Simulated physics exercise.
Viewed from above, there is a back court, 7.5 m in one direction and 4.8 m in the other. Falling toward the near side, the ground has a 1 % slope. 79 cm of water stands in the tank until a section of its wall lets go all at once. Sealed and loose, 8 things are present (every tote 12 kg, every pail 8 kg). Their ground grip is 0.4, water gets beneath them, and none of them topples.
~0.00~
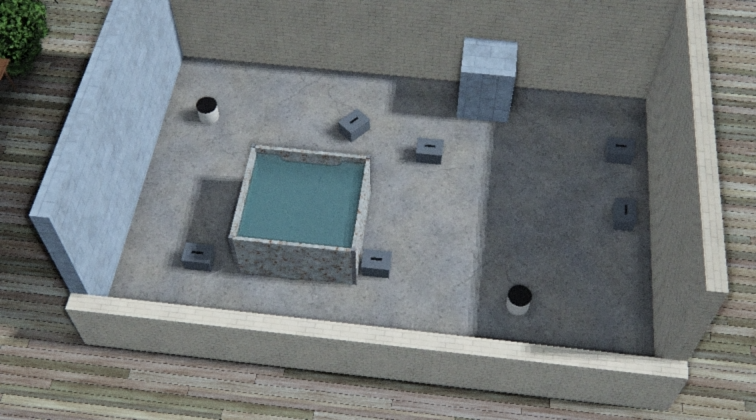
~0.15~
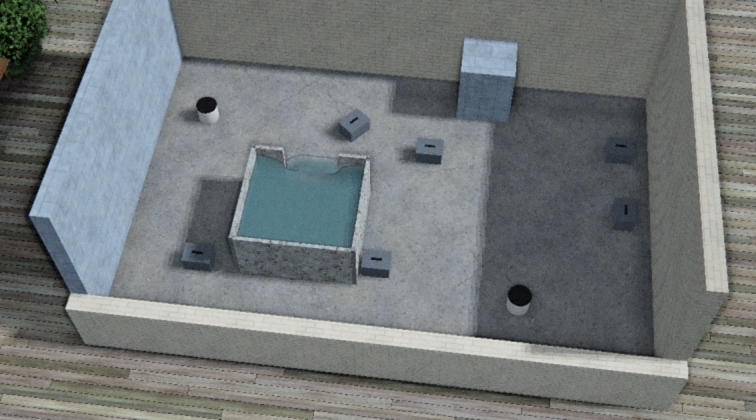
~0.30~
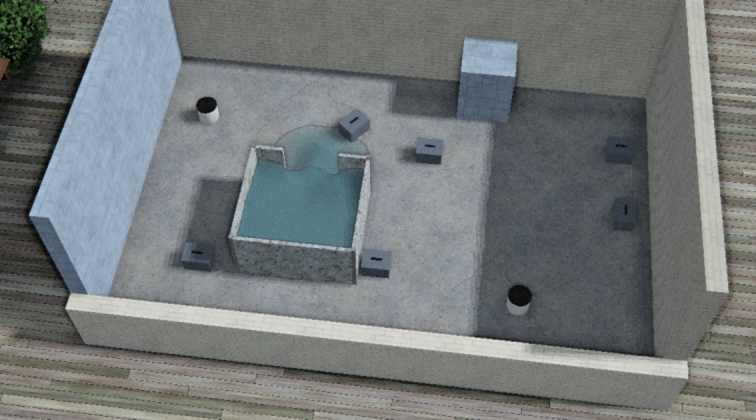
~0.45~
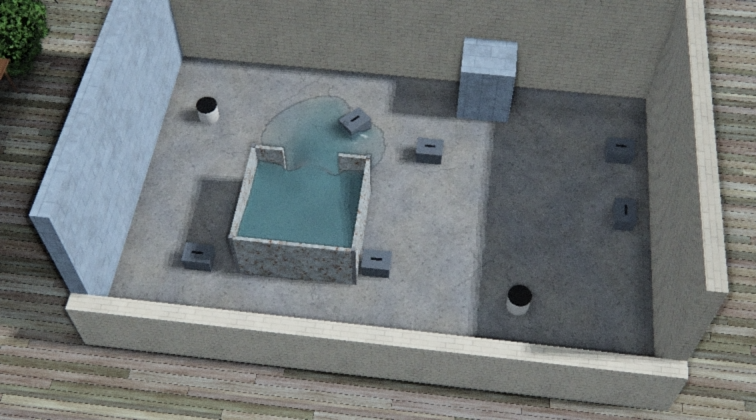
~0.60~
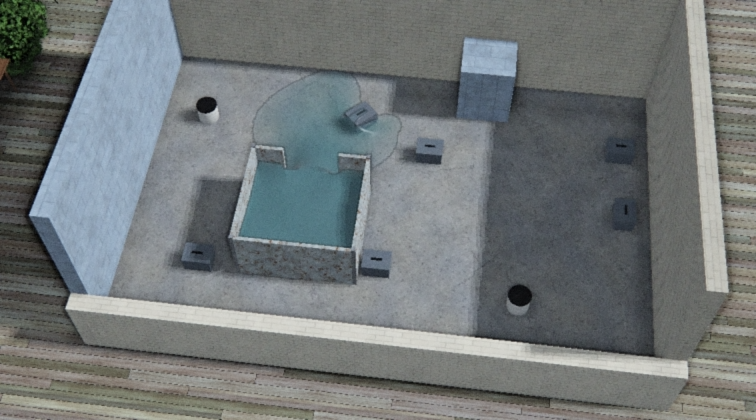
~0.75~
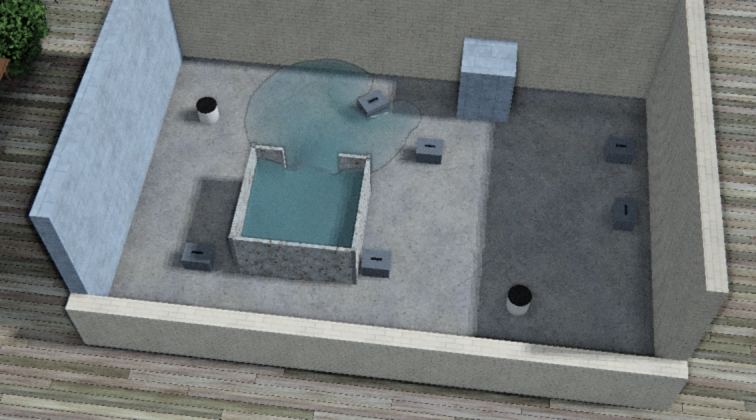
A stone tank of water in a walled court opened at its far side, and water spread across the ground around a small gray box, nudging it a short way toward the back wall.
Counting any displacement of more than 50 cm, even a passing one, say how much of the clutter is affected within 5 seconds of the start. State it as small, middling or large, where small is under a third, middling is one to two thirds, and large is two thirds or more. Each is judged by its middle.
Middling.
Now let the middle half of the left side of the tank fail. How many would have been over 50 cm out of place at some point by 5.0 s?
In that case the number is 2.
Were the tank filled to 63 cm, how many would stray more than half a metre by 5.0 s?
Result: 3.
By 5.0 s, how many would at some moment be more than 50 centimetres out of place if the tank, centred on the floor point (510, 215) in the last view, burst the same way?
In that case the number is 3.
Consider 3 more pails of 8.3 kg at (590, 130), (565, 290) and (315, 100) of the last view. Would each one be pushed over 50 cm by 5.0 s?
Respectively: Doesn't reach it; doesn't reach it; tops it.
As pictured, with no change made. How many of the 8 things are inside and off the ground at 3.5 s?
Total: 0.
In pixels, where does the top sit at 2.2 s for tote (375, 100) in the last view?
About (441, 106), give or take.
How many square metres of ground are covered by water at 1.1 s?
Roughly 9.5 m2 of it is wet.
After 1.1 s 1 of 8 are over 50 cm from their spots; 0 afloat.
After 2.2 s 1 of 8 are over 50 cm from their spots; 1 afloat.
After 3.5 s 2 of 8 are over 50 cm from their spots; 0 afloat.
After 5.0 s 3 of 8 are over 50 cm from their spots, and 3 have been at some point; 0 afloat.
